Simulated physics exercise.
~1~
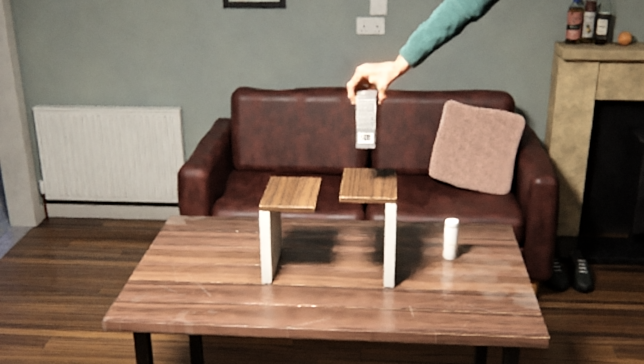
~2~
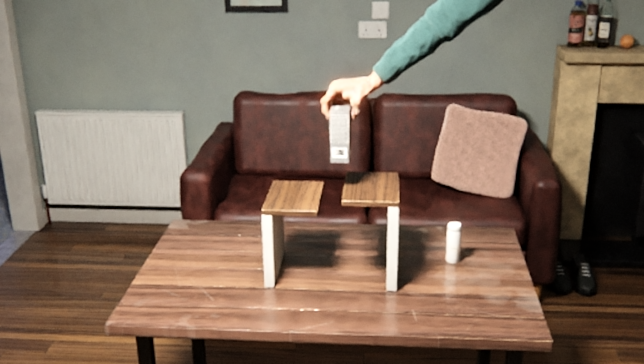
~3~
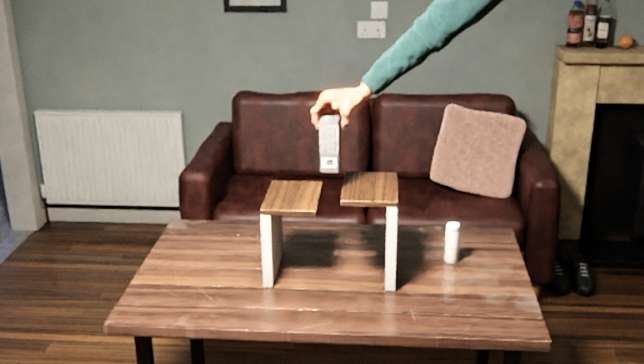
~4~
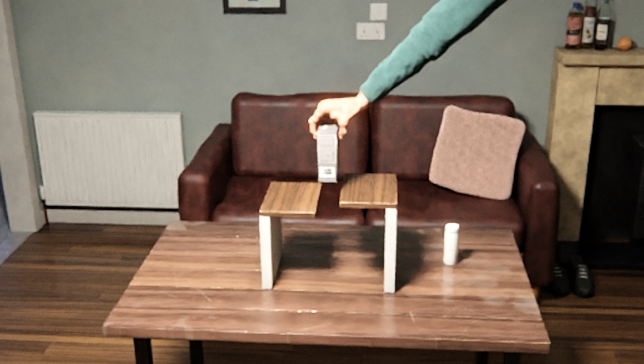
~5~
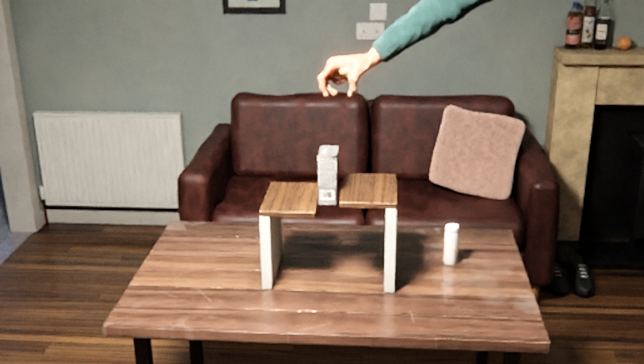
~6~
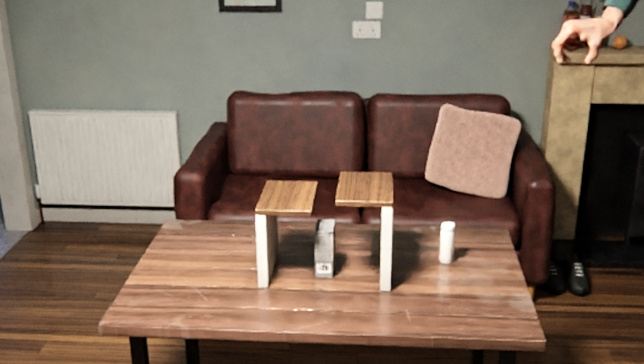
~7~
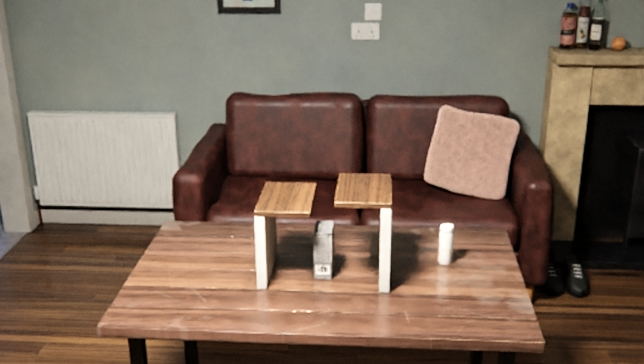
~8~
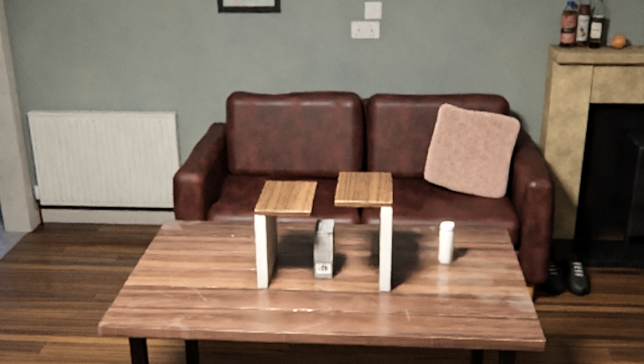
A hand lowers a grey packet into the stand's gap and it drops through, landing upright.
